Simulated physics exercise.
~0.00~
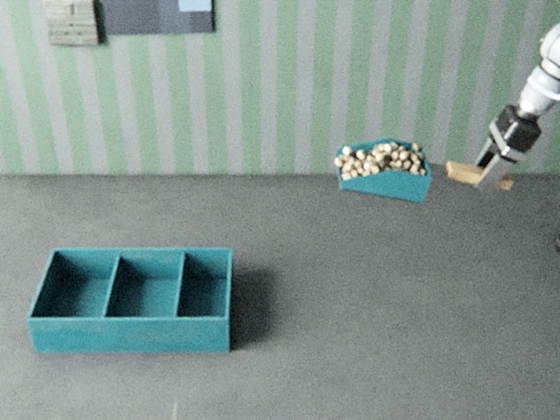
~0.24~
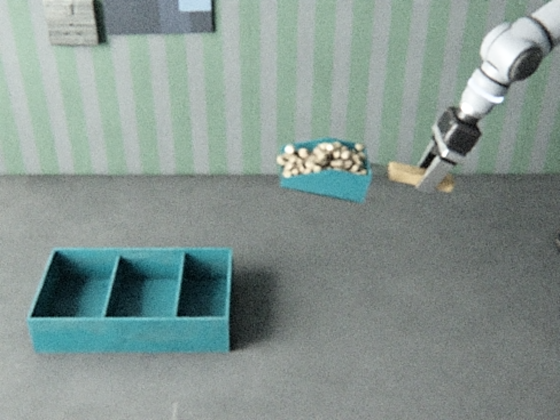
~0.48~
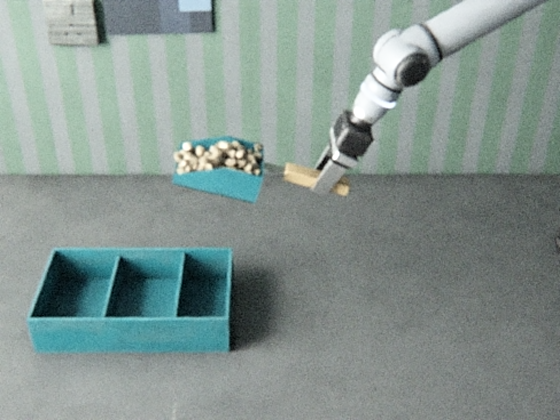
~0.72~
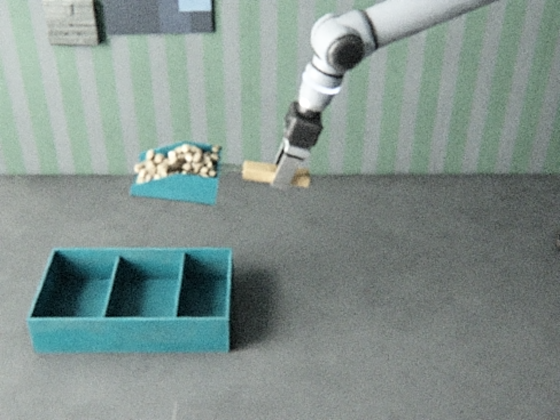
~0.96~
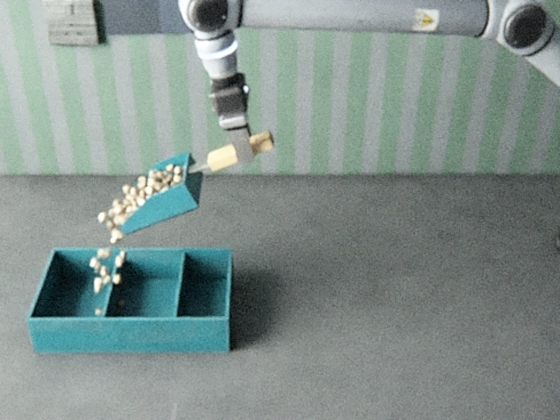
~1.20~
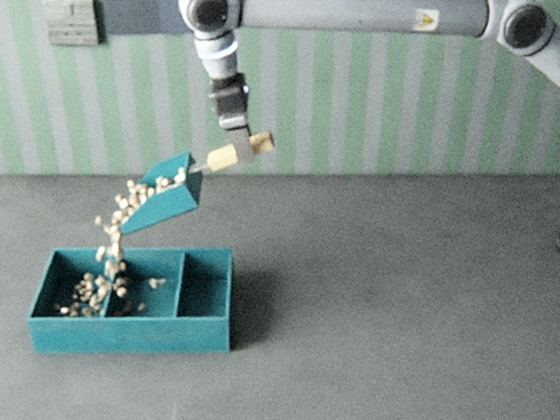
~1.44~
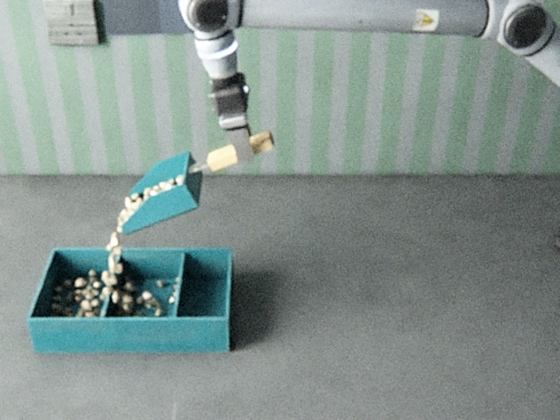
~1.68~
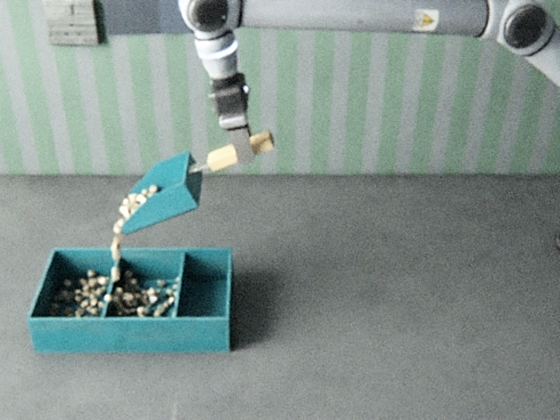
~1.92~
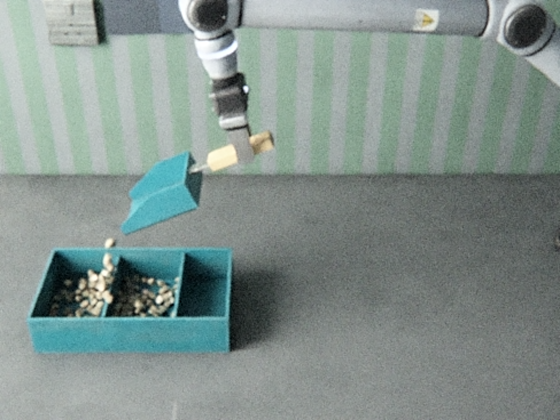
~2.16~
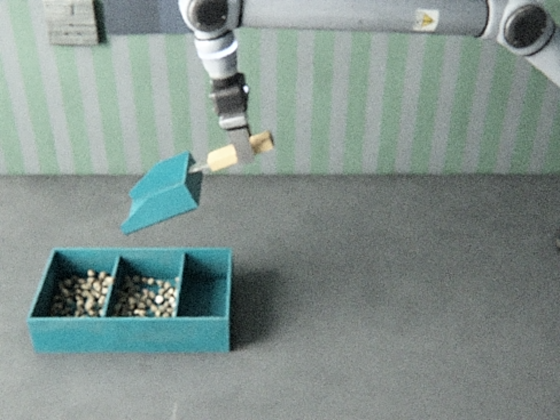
A robot arm reaching in from the right carries a teal scoop by its tan handle, heaped with small pale pebbles, above a dark grey table seen from a fixed, raised viewpoint. Behind is a green and grey striped wall, and at the lower left sits a teal tray split into three parts. The scoop glides left until it nears the tray, then tips down to the left. Pebbles pour over its lip in a thinning stream onto the left divider, scattering to both sides. The scoop ends empty, still tilted, with pebbles filling the left and middle parts and the right one bare.
